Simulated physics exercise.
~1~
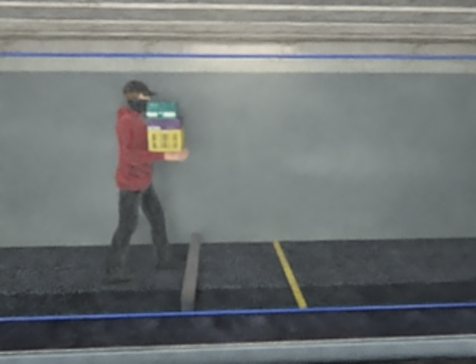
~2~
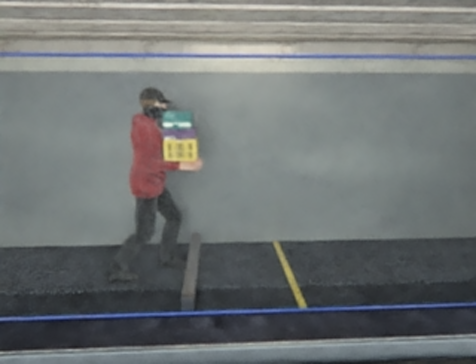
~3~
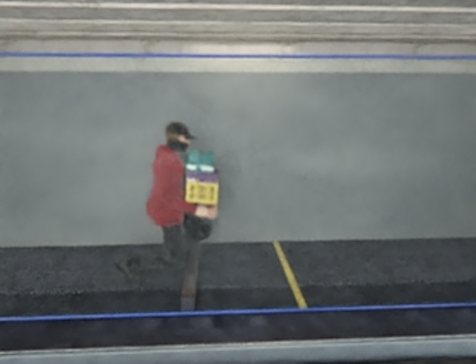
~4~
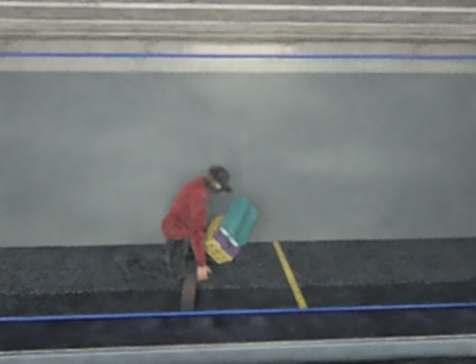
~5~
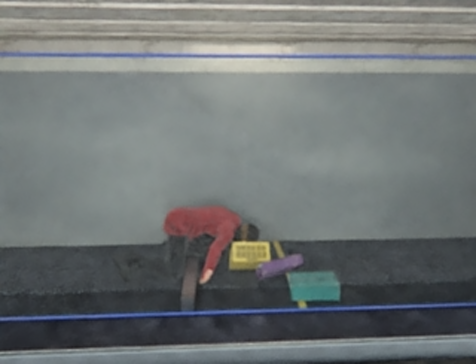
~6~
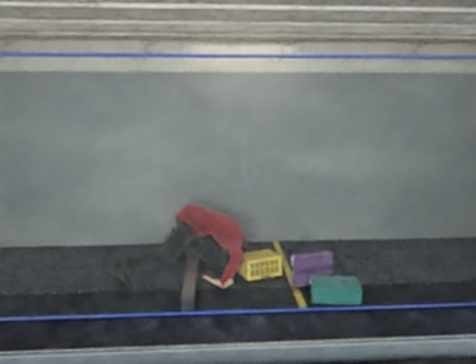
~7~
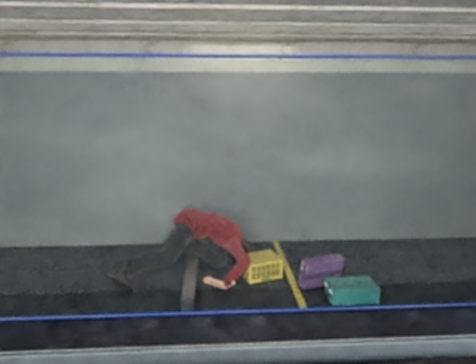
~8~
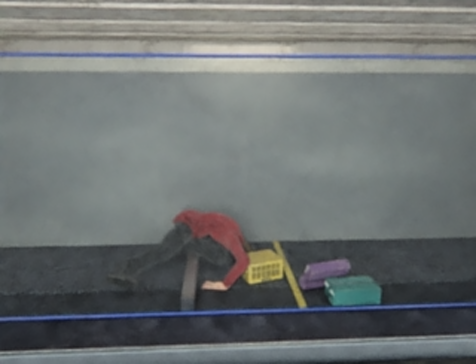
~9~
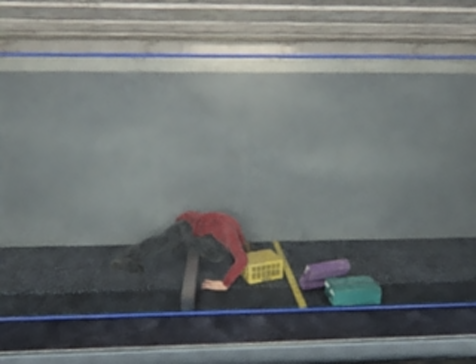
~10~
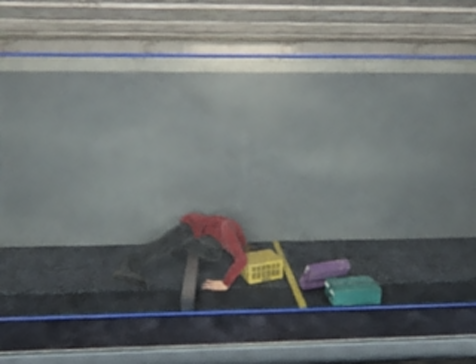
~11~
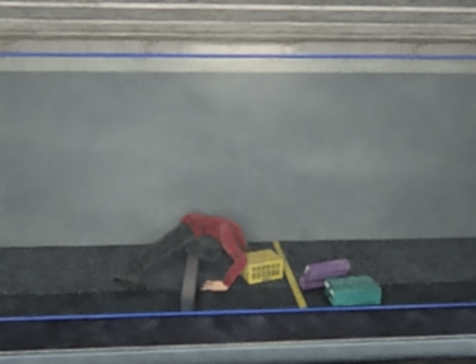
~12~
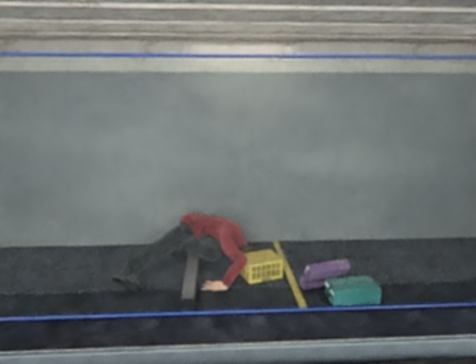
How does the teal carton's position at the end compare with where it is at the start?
At the start the teal carton is on top of the stack in the person's arms on the left, and at the end it lies on the floor to the right, beyond the yellow line.
A dark floor strip runs along a plain grey wall, seen from the side by a still camera, with a low dark rail and a yellow line across it. On the left, a person in a red top, dark trousers and cap holds a stack on both forearms, teal carton over purple carton over yellow crate. The person slides right, sinks at the rail and pitches forward as the stack tips over. The boxes spill rightward, and the purple and teal cartons cross the yellow line. The crate stays just short of it, and the person ends limp, folded over the rail.
